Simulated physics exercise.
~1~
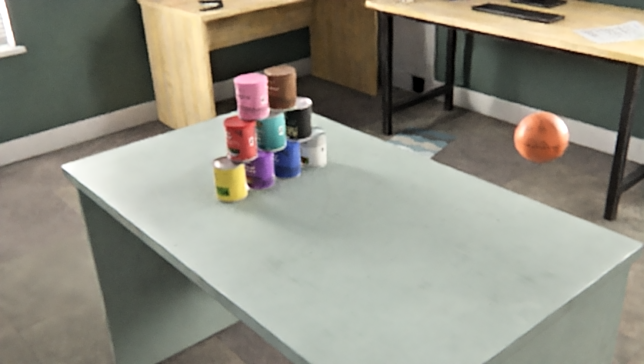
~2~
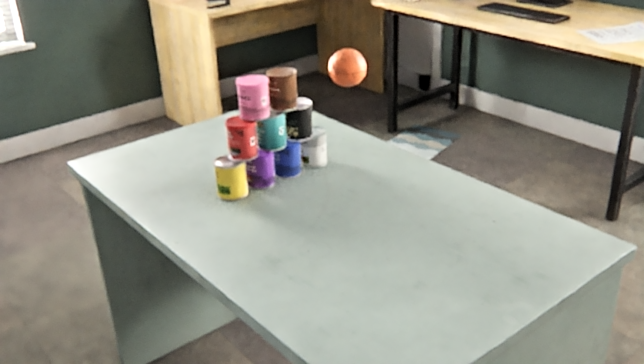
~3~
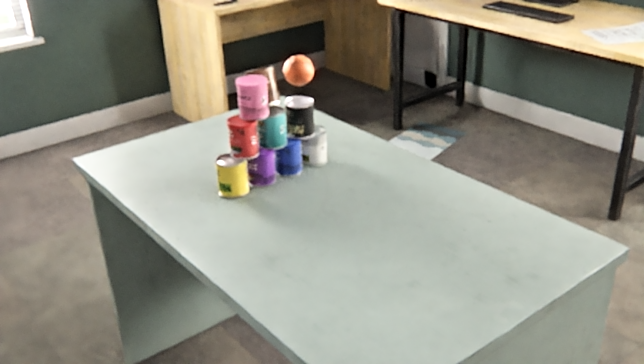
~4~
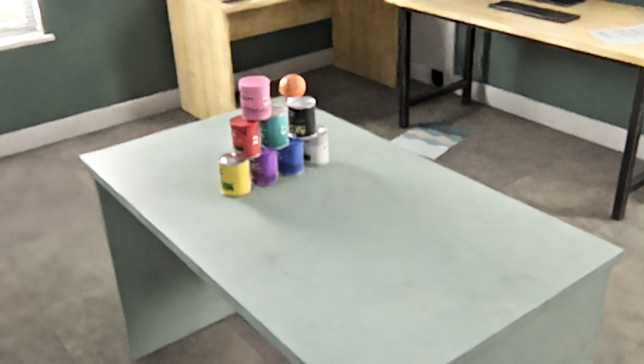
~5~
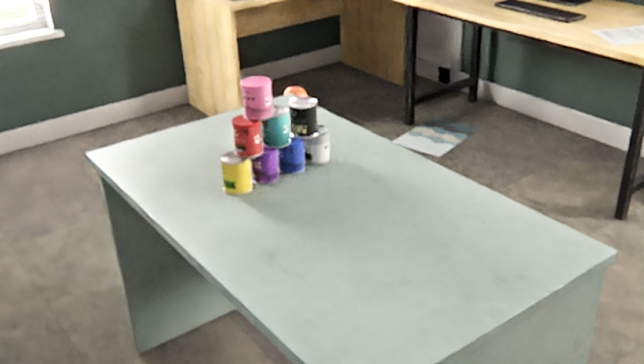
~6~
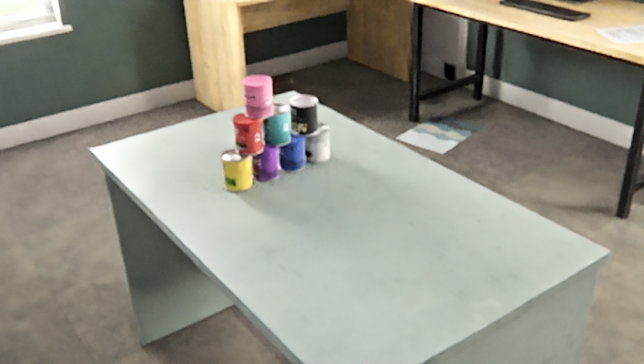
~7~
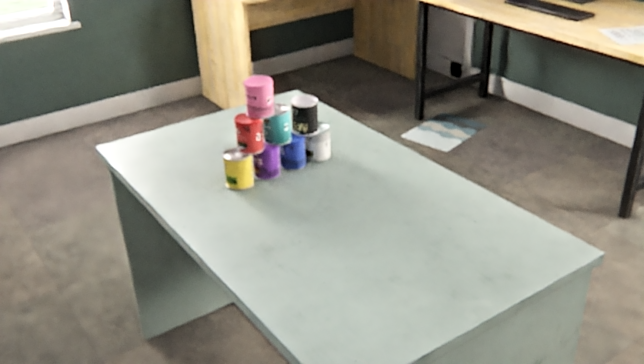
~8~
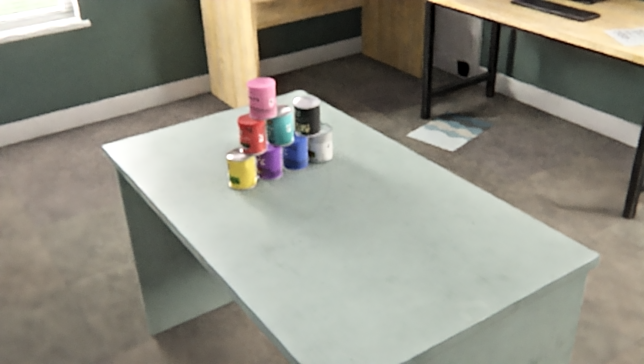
An orange ball flies in from the right over a pale grey-green table in a room with wooden desks, seen from above as the view drifts slightly sideways. Near the table's far left end stands a stack of coloured tins, with yellow, purple, blue and white at the bottom, red, turquoise and black above, and pink and brown on top. The ball travels left and reaches the brown tin, which leans and drops from sight behind the stack. The ball then sinks behind the tins and disappears too. The pink tin and the other visible tins remain stacked.
